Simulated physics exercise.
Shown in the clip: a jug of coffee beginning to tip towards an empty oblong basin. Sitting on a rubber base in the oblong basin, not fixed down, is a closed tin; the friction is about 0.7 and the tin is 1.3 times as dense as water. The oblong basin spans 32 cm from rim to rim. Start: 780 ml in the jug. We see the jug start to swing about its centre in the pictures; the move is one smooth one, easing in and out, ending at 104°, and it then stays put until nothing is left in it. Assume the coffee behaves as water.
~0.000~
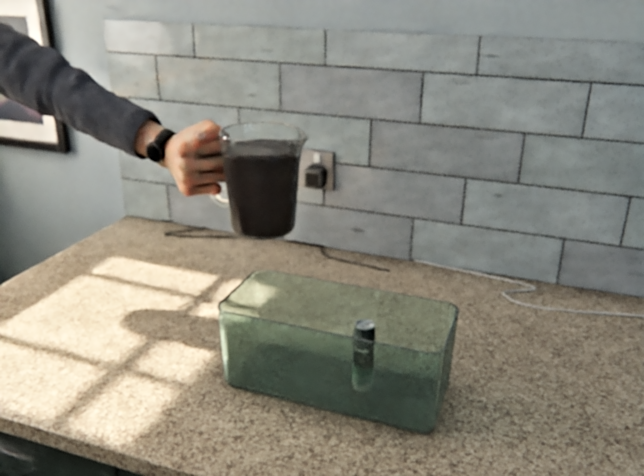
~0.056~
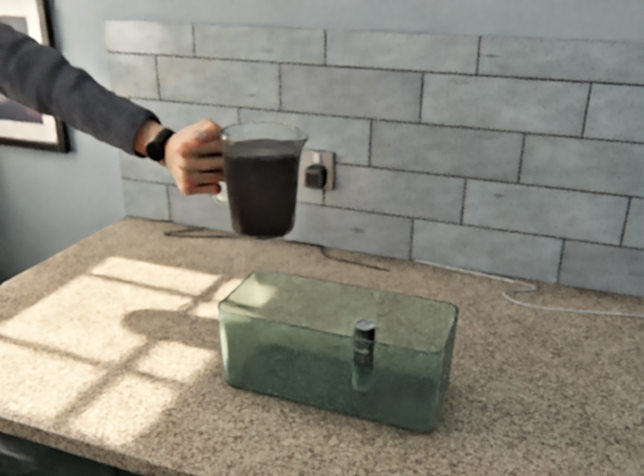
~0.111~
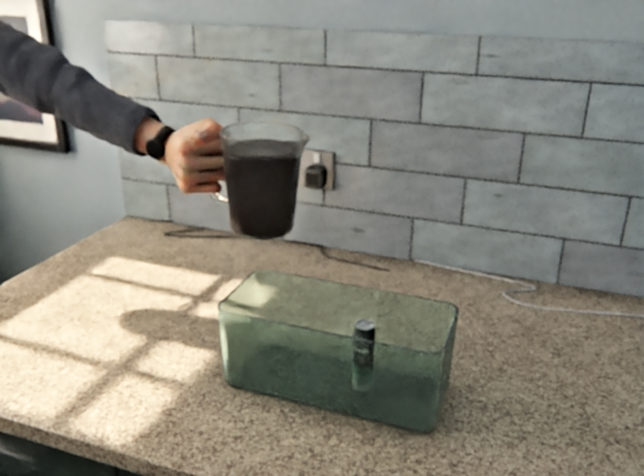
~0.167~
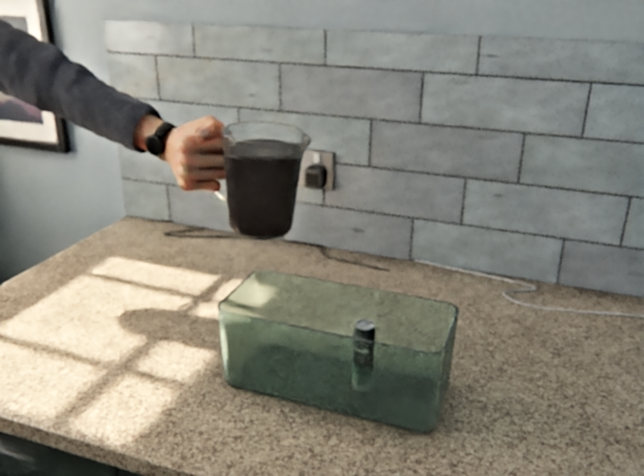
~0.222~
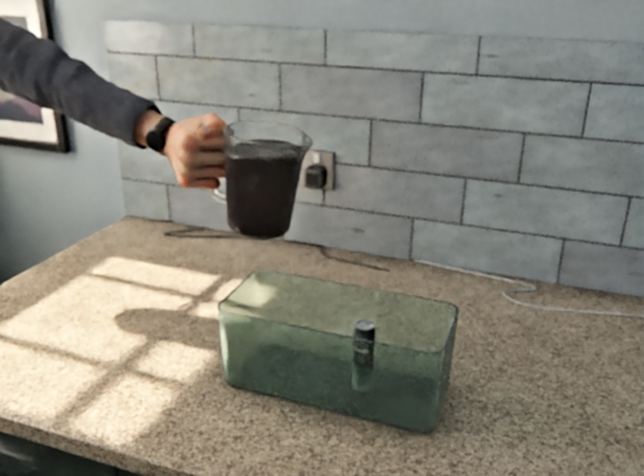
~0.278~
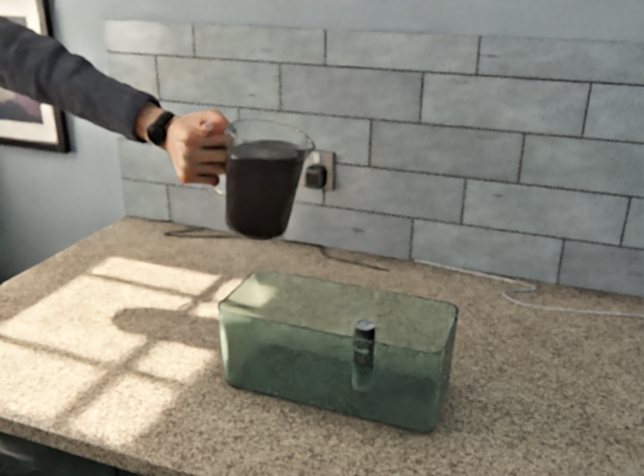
In the video, a hand holds a glass jug of dark liquid above a green, see-through oblong basin with a small dark-topped object inside on a speckled countertop, then gradually tilts the jug slightly to the right.
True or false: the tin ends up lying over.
True.
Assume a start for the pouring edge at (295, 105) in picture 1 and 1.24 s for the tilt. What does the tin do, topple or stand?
Then it tips over.
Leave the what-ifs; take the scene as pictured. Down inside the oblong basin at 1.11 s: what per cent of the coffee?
My estimate is about 42 percent.
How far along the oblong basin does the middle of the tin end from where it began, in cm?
Shift of tin centre: Approx. 6.0 cm.
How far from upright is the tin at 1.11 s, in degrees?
About 0 degrees.
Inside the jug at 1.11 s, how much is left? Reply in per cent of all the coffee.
36 per cent or thereabouts.
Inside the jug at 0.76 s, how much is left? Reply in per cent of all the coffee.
Some 86 per cent.
After 0.76 s the tilt is 60° and 86 per cent is still to pour; the tin stands where it began.
After 1.11 s the tilt is 95° and 37 per cent is still to pour; the tin stands where it began.
After 1.48 s the tilt is 104° and 2 per cent is still to pour; the tin leans 10°.
After 1.88 s the tilt is 104° and 0 per cent is still to pour; the tin lies on its side.
In the end the tin lies on its side.
